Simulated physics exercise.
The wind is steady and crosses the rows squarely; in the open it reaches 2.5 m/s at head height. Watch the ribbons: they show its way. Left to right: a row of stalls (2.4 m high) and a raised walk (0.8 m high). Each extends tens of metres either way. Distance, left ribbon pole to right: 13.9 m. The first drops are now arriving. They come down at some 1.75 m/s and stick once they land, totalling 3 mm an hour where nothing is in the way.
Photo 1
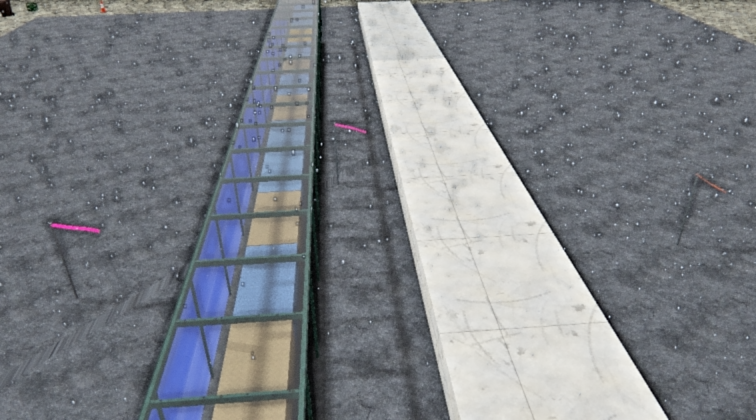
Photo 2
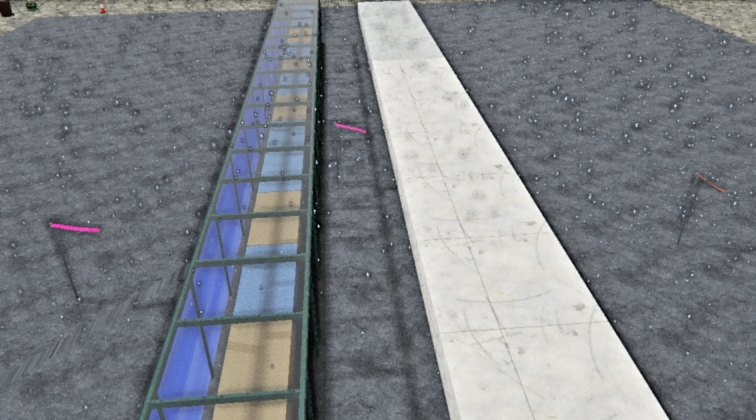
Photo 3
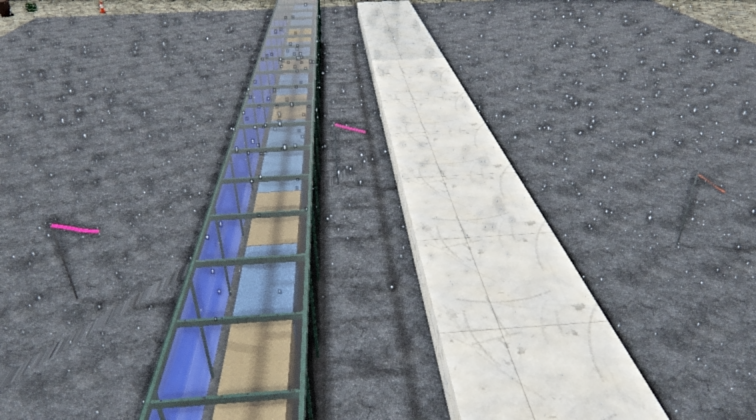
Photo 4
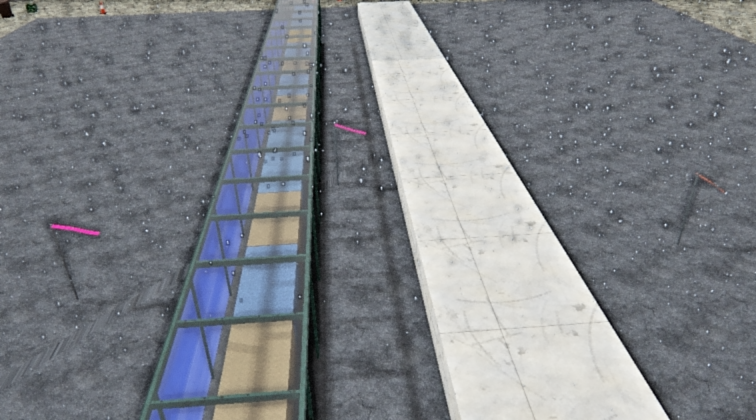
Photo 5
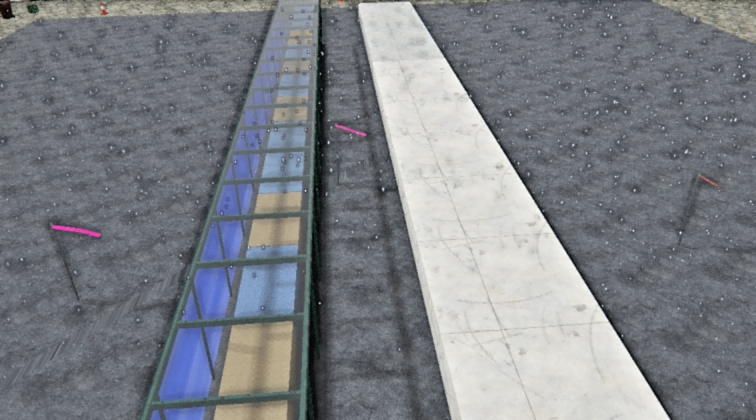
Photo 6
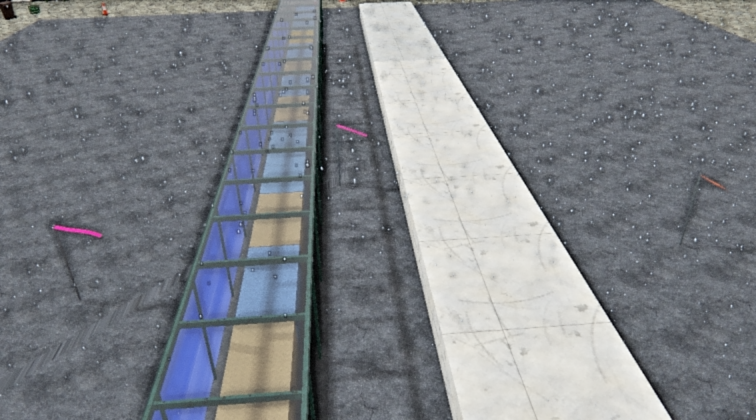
At the start, pale drops speckle the air over a long row of stalls with blue and tan sections, a white raised walk and ribbons on thin poles. The drops keep changing position across the grey ground, while the ribbons stream rightward and barely shift through to the end.
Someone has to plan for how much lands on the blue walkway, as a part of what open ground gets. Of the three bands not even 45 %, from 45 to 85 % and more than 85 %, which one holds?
The band that holds is above 85 %.
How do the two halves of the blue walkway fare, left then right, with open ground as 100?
Estimate: Left near 100 %, right near 100 %.
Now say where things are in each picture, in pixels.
The first picture shows the left ribbon ends at (99, 231), leaning 75 degrees to the right.
The second picture shows the blue one passes (213, 271).
The third picture shows the inner ribbon ends at (366, 132), leaning 70 degrees to the right, above the rows the drops slant 60 degrees from upright, towards the right and the top of the row of stalls crosses (271, 147).
The fourth picture shows the left ribbon ends at (99, 233), leaning 75 degrees to the right and the blue one passes (228, 216).
The fifth picture shows above the rows the drops slant 60 degrees from upright, towards the right.
The sixth picture shows the inner ribbon ends at (367, 136), leaning 65 degrees to the right and the top of the raised walk crosses (469, 196).
After 10 minutes open ground has 0.5 mm and the blue walkway 0.5 mm.
After 30 minutes open ground has 1.5 mm and the blue walkway 1.5 mm.
After 60 minutes open ground has 3.0 mm and the blue walkway 3.0 mm, so the blue walkway has 100 % of the open amount; the left half of it has 102 %, the right half 98 %.
